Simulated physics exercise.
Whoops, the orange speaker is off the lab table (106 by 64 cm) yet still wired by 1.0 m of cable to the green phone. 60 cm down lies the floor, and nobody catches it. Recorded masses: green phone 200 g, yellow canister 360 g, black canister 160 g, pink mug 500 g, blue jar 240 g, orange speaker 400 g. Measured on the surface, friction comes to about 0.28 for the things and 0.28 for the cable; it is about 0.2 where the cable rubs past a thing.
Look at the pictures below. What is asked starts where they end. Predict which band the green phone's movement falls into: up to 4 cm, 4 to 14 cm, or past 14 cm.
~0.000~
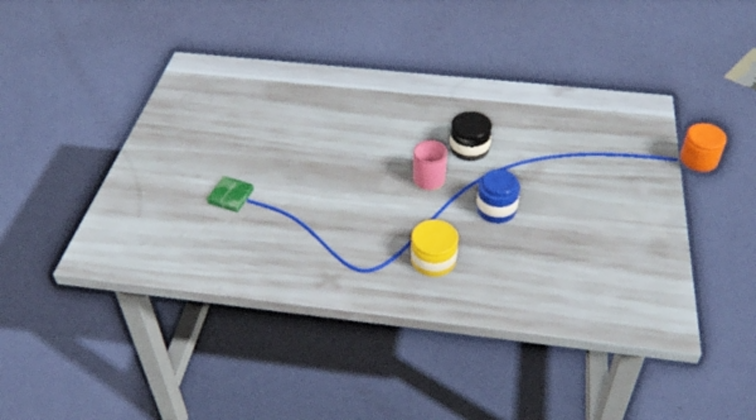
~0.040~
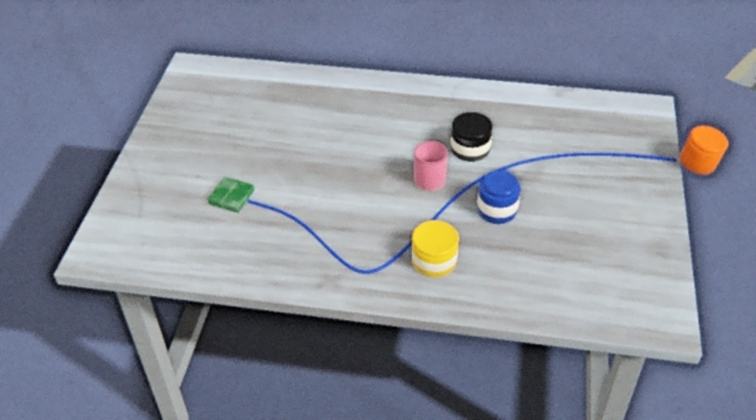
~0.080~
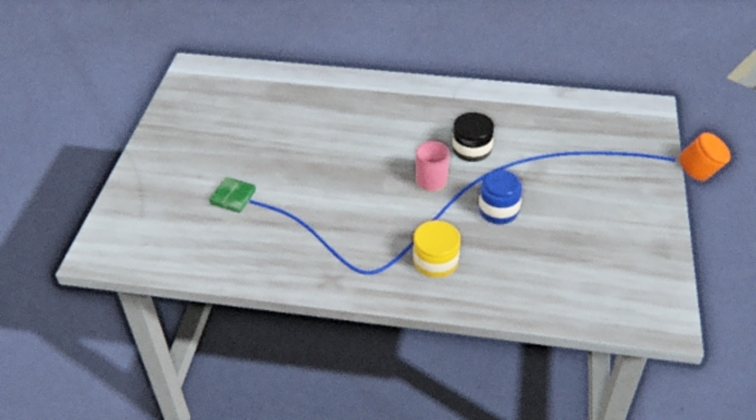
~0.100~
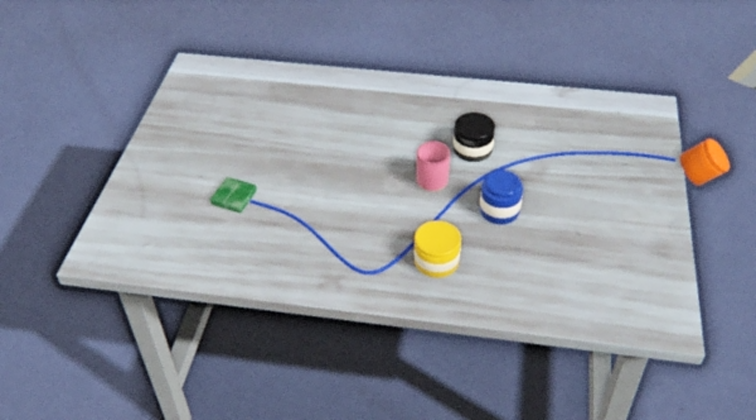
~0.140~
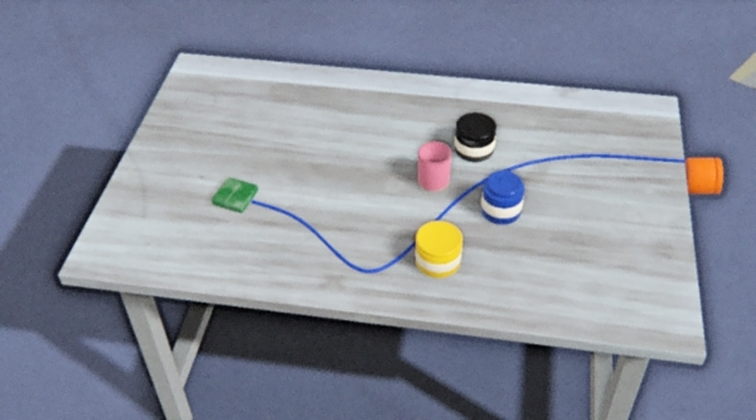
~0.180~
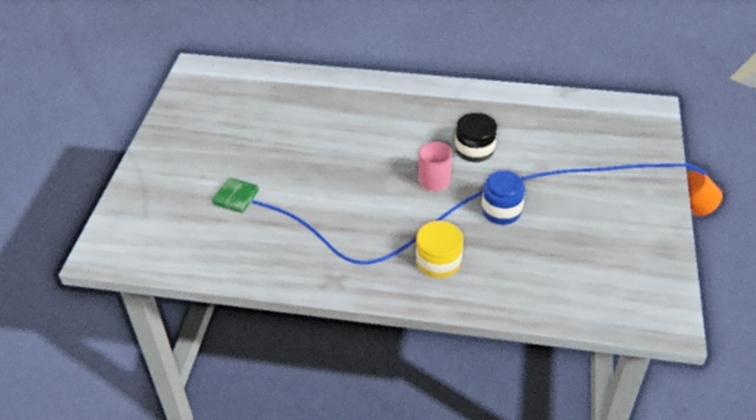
Band: Past 14 cm.
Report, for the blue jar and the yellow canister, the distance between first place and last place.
The blue jar ends up around 2 cm from its start and the yellow canister around 0 cm.
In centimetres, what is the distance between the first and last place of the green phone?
Green phone: About 45 cm.
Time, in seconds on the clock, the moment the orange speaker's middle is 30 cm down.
At 0.34 s.
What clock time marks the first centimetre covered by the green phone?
Green phone: 0.28 s.
By 0.4 s, the cable's tail end at (391, 192); green phone 25 cm off its start, orange speaker over the edge.
By 0.7 s, the cable's tail end at (475, 205); green phone 42 cm off its start, orange speaker over the edge, pink mug 4 cm off its start.
By 0.9 s, the cable's tail end at (477, 207); green phone 43 cm off its start at (472, 215), orange speaker over the edge, pink mug 4 cm off its start at (458, 146).
By 1.2 s, the cable's tail end at (477, 207); green phone 43 cm off its start, orange speaker over the edge, pink mug 4 cm off its start.
By 2.4 s, the cable's tail end at (477, 207); green phone 43 cm off its start at (472, 215), orange speaker over the edge, pink mug 4 cm off its start at (458, 146), blue jar 2 cm off its start at (516, 182).
